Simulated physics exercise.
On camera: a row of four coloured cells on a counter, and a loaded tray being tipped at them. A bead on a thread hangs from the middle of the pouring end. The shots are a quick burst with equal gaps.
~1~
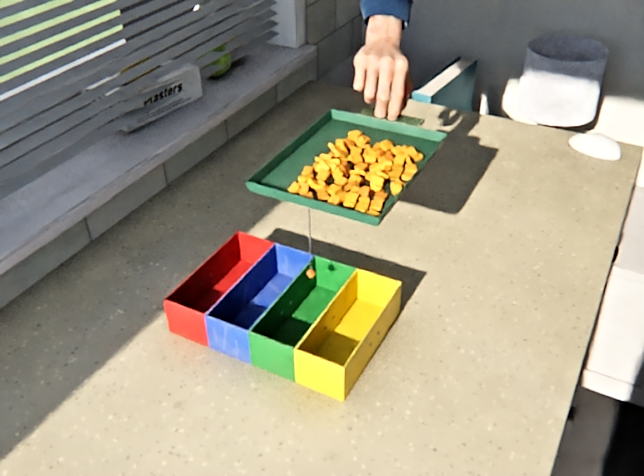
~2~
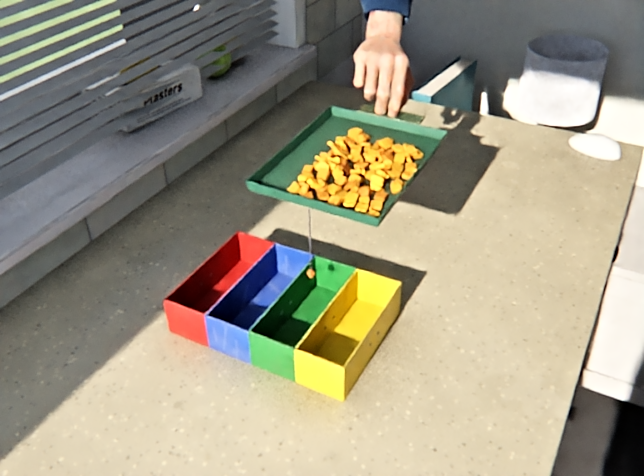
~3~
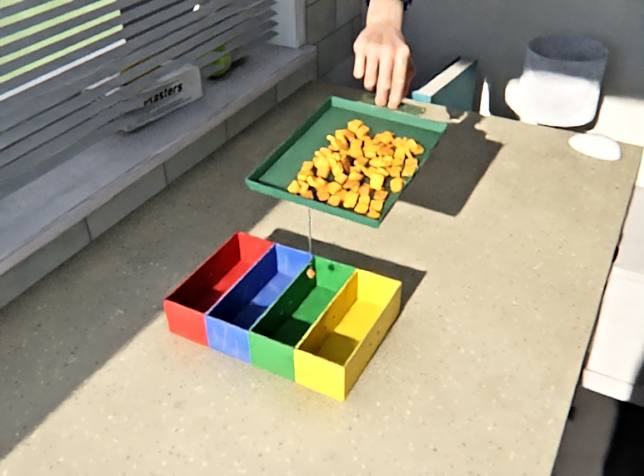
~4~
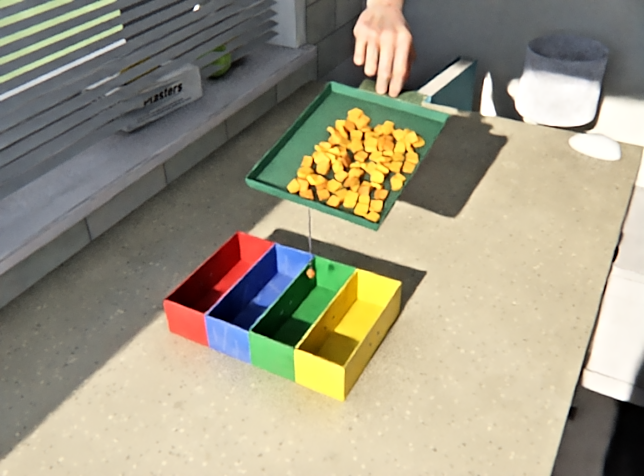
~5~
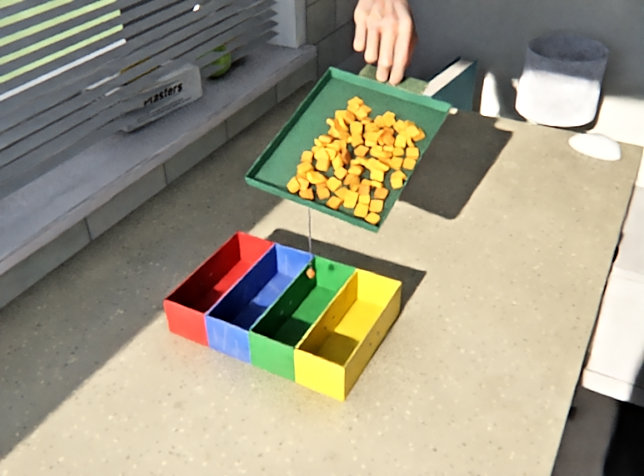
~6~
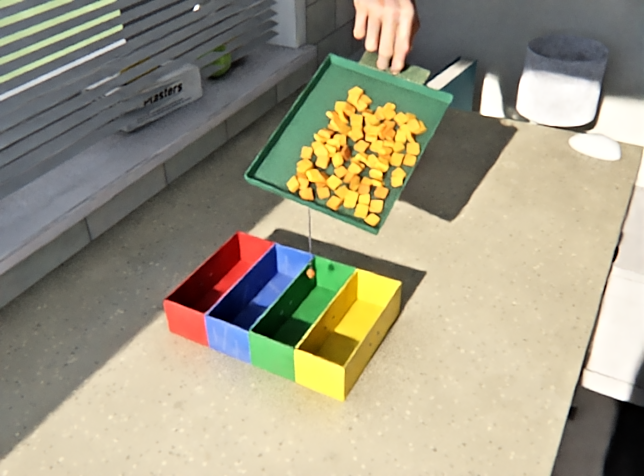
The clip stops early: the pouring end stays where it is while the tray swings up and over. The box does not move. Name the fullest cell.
Fullest: The yellow cell.
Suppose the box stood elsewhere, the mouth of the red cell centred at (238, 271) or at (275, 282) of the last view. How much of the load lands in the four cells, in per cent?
The first gives 100 %, the second 100 %.
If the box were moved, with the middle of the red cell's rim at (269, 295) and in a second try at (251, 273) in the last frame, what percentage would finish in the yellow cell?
First some 0, then 40 per cent.
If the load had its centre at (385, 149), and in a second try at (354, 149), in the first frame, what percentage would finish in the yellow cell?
Near 70 % and 70 %.
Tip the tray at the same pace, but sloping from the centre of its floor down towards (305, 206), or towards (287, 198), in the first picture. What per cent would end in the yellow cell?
First some 10, then 0 per cent.
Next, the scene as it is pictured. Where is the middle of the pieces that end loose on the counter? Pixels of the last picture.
Around (417, 395).
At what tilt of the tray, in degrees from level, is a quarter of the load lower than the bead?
Near 90 degrees.
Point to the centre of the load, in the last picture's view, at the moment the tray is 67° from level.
Roughly at (358, 188).
Soon after the last picture, tray tipped steeply; nearly all on the tray; a stray few falling or outside the box.
A little later, tray tipped past a quarter turn; a small part on the tray; about half in the yellow cell; a small part in the green cell; about a quarter falling or outside the box.
Later still, tray tipped past a quarter turn; about two thirds in the yellow cell; about a quarter in the green cell; a small part falling or outside the box.
At rest, tray tipped past a quarter turn; about two thirds in the yellow cell; about a quarter in the green cell; none in the blue cell; none in the red cell; a small part outside the box.
